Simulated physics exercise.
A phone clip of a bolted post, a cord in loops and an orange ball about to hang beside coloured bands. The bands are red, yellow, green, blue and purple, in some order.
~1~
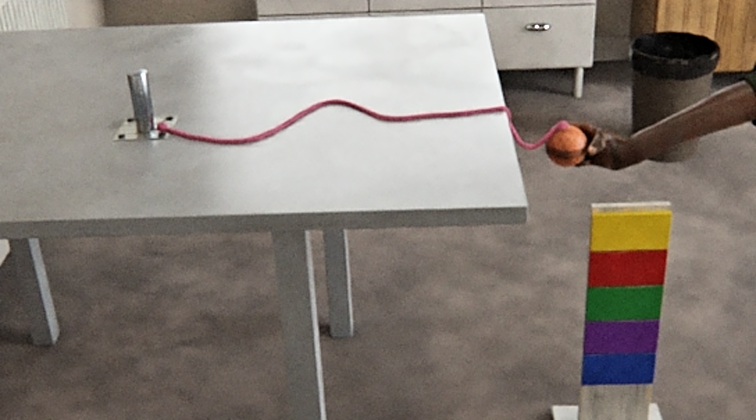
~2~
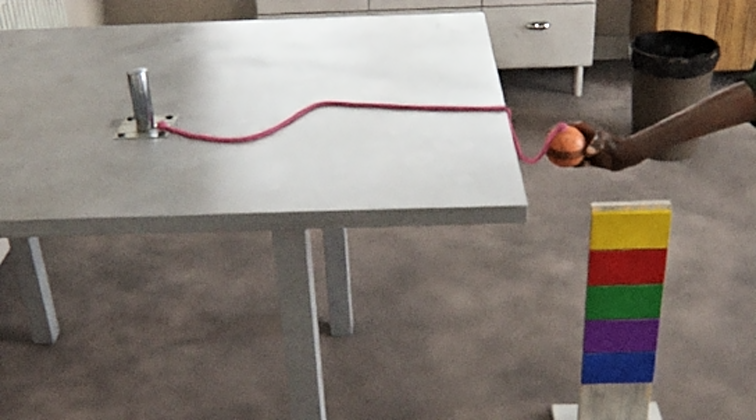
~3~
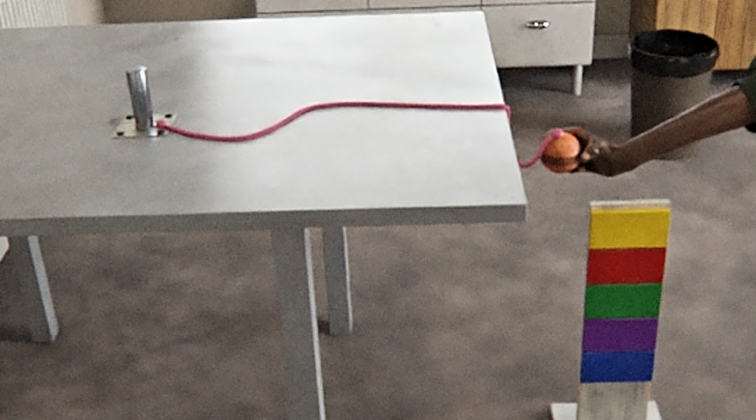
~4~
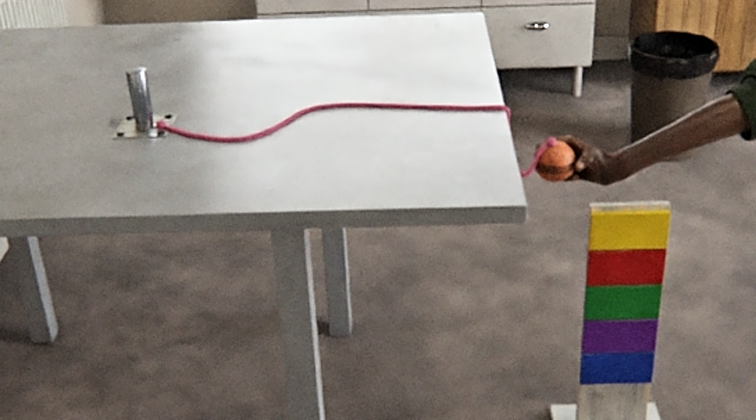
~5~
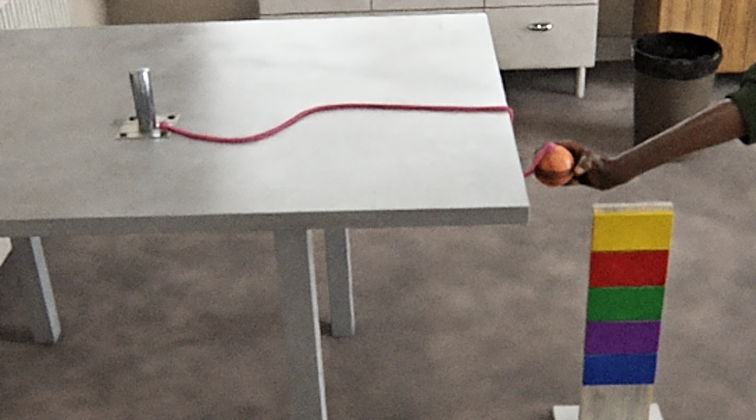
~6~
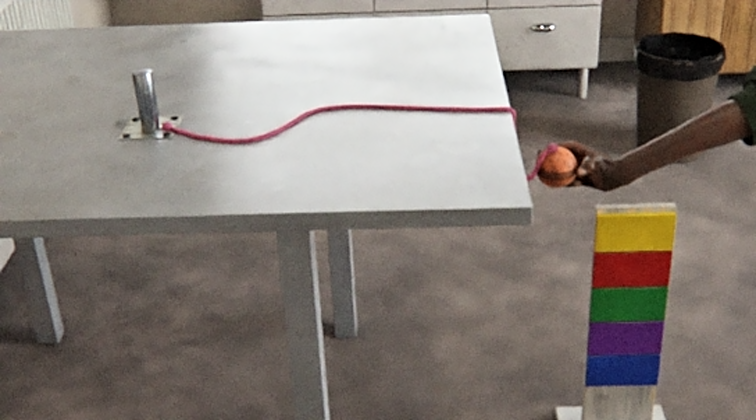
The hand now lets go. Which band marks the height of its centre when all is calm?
Its middle rests at the red band.
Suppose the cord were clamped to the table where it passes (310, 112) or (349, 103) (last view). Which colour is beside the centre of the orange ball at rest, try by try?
It would be yellow; yellow.
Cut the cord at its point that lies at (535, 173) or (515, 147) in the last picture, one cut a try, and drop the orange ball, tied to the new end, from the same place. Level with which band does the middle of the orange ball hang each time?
It would be yellow; higher than all five.
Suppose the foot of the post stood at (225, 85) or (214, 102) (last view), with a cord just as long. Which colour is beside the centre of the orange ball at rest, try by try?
Taking them in turn: Green; green.
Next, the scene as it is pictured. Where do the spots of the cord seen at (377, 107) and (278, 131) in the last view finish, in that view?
At (420, 111), then (300, 118).
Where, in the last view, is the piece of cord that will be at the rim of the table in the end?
It lies at about (466, 110).
A little later, ball near (480, 270); level with red.
Next, ball near (522, 273); level with red.
When it is over, ball near (514, 275); level with red. The red one.
